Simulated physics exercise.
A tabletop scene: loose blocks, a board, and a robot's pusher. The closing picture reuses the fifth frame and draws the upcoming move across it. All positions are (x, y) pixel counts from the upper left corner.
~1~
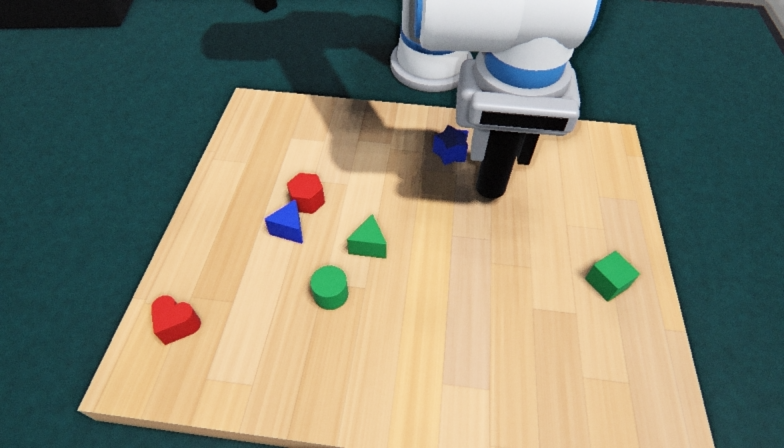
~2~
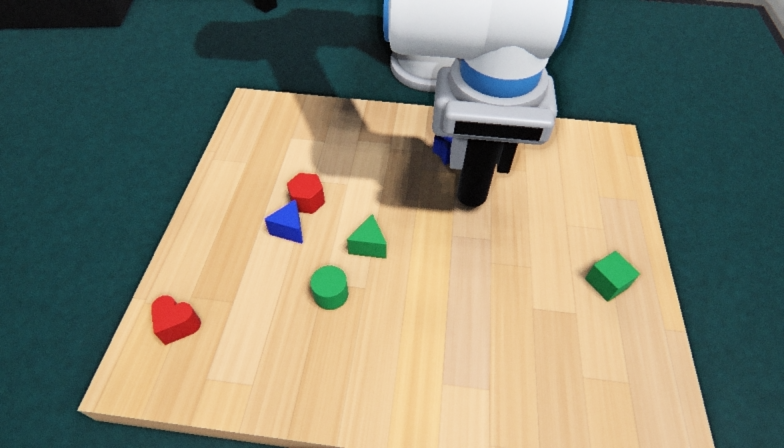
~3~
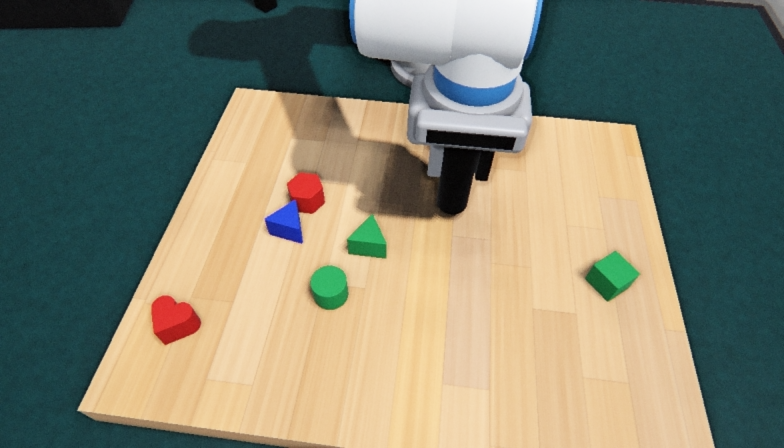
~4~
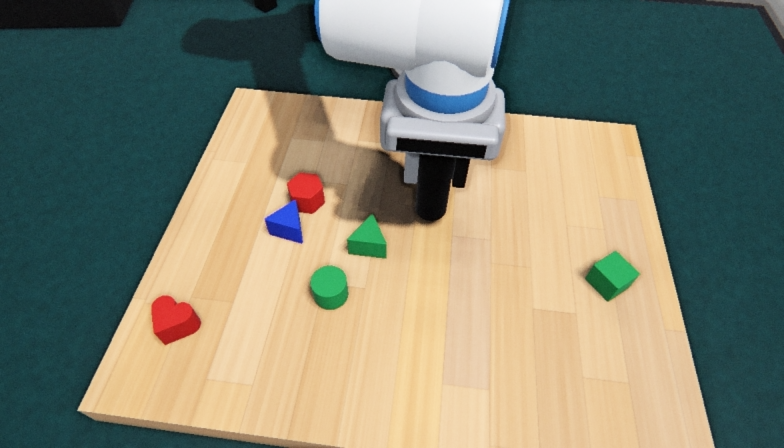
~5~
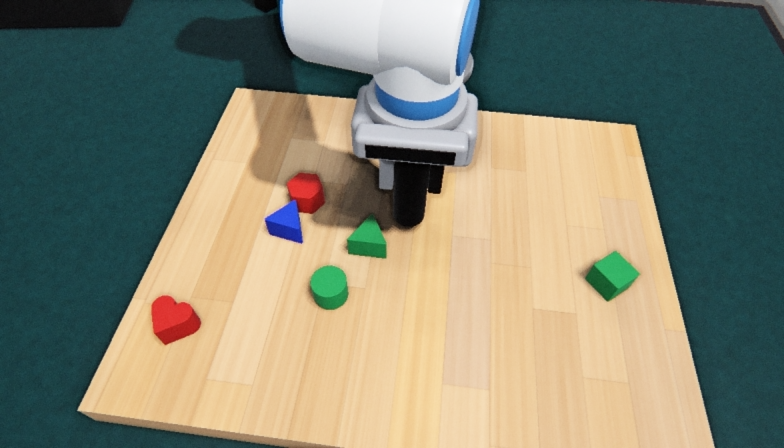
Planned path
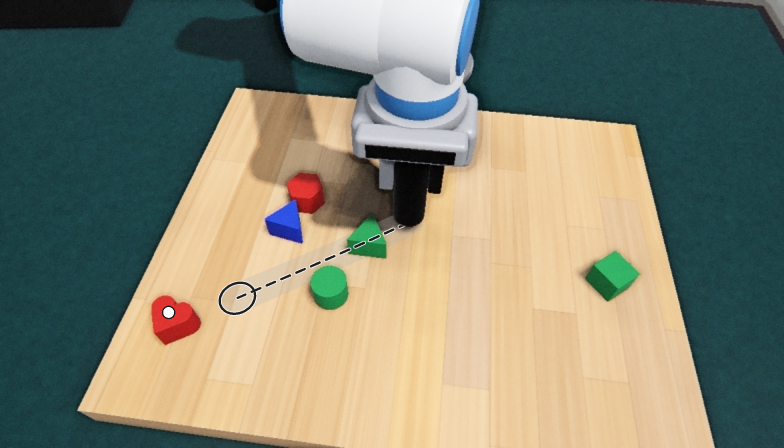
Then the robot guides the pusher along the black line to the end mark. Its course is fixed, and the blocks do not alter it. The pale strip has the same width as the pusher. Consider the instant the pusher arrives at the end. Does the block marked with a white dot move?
Final answer: No.
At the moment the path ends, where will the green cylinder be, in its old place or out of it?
It is no longer where it was.
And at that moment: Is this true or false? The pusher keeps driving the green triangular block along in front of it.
That is false.
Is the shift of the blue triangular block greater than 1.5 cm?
No, I don't think so.
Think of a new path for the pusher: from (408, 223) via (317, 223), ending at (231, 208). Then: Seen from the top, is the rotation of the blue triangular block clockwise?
Short answer: No.
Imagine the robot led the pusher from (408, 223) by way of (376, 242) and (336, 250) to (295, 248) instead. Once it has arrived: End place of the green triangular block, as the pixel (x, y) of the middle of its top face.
I expect it at (308, 260).
The drawn path runs straight from (408, 223) to (237, 298); the dot is on the red heart block.
On the path given first. One third of the way, pusher at (355, 239); green cylinder at (324, 286); green triangular block at (337, 252), turned 40° anticlockwise.
Two thirds of the way, pusher at (297, 264); green cylinder at (321, 290); green triangular block at (285, 283), turned 65° anticlockwise.
At the end, pusher at (234, 291); red heart block not moved; blue triangular block not moved; green cylinder at (321, 290); green triangular block at (276, 295), turned 95° anticlockwise.
